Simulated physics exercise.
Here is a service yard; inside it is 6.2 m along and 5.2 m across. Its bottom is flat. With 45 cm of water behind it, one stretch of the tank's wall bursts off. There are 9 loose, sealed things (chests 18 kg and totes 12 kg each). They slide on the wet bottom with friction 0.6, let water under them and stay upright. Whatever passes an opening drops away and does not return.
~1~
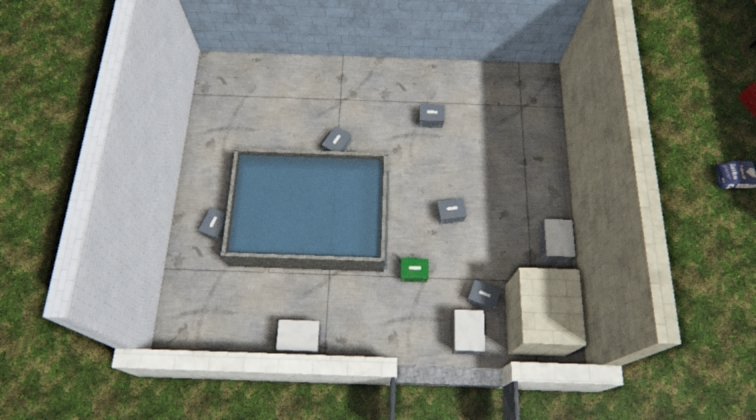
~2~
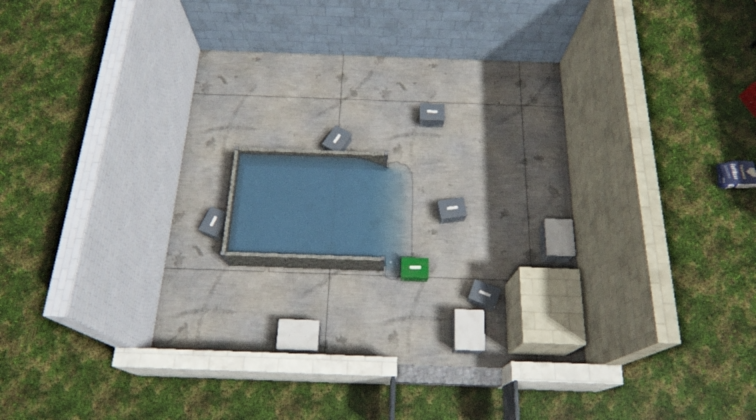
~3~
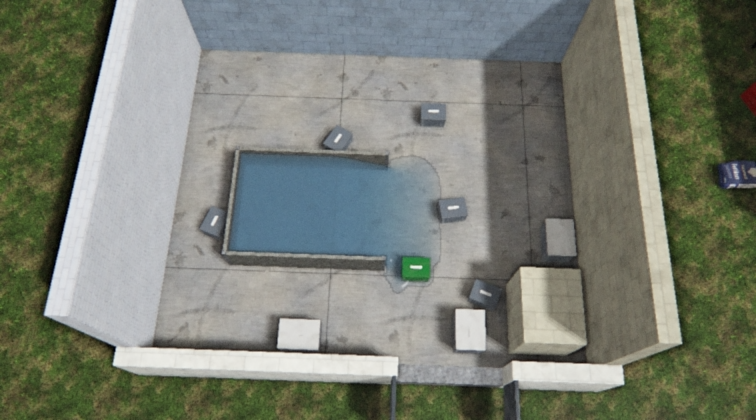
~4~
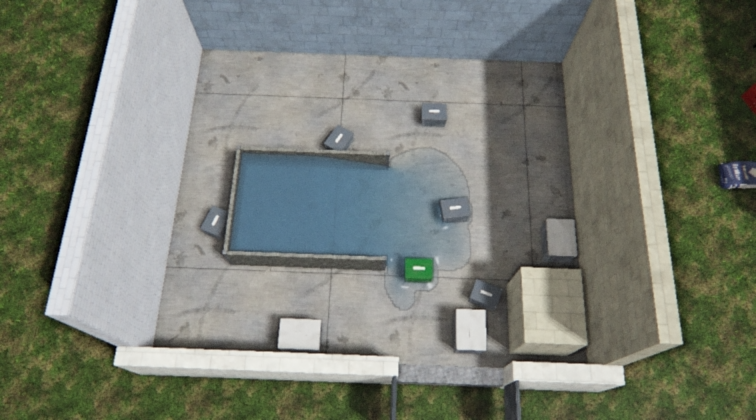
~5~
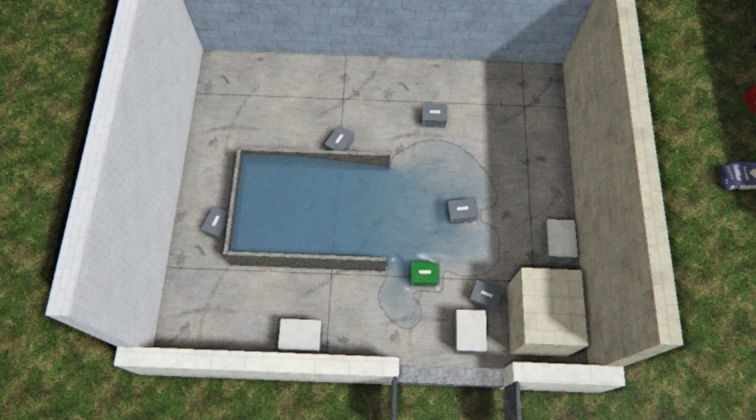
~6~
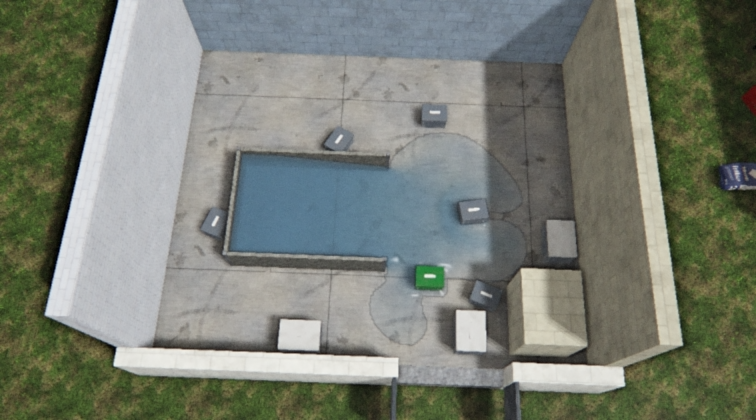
The video shows a walled yard from above, where the right side of a rectangular water tank gives way and water spreads rightward across the floor around scattered boxes, nudging a green box and a nearby gray one slightly right.
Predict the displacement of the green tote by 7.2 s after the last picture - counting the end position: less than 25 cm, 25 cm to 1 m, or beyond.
The green tote is nudged along.
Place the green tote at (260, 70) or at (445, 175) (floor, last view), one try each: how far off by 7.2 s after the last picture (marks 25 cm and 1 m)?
In turn: It stays put; it ends far away.
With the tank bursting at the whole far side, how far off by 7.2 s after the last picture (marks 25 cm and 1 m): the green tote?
In that case the green tote holds its place.
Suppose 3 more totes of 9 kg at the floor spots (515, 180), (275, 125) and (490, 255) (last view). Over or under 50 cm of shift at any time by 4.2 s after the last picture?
In turn: Over, short of it, past it.
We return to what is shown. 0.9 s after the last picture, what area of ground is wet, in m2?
About 14 m2.
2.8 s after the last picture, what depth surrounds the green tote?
About 5 cm.
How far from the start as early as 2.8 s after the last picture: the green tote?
Roughly 80 cm by then.
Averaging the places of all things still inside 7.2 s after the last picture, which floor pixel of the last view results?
At about (368, 202).
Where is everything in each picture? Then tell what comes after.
The green tote at (415, 268) rests on the ground; 3.6 m2 under water; 0 of 9 have shifted, in the first frame.
The green tote at (415, 268), on the bottom; 4.3 m2 under water; 0 of 9 have shifted, in the second frame.
The green tote at (416, 267), on the bottom; 5.1 m2 under water; 0 of 9 have shifted, in the third frame.
The green tote at (419, 268), on the bottom, 4 cm from its start; water covers 6.0 m2; 0 of 9 have shifted, in the fourth frame.
The green tote at (425, 272), on the bottom, 13 cm from its start; 7.0 m2 under water; 2 of 9 have shifted, in the fifth frame.
The green tote at (430, 276) rests on the ground, 22 cm from its start; water covers 8.3 m2; 2 of 9 have shifted, in the sixth frame.
Then, 0.9 s after the last picture the green tote is near (453, 301), 0.7 m from its start, aground; 0 of 9 are out; 0 afloat.
Then, 2.8 s after the last picture the green tote is near (450, 310), 0.8 m from its start, aground; 0 of 9 are out; 2 afloat.
Then, 4.8 s after the last picture the green tote is near (448, 309), 0.7 m from its start, aground; 1 of 9 are out; 2 afloat.
Then, 7.2 s after the last picture the green tote is near (448, 309), 0.7 m from its start, aground; 1 of 9 are out; 0 afloat.
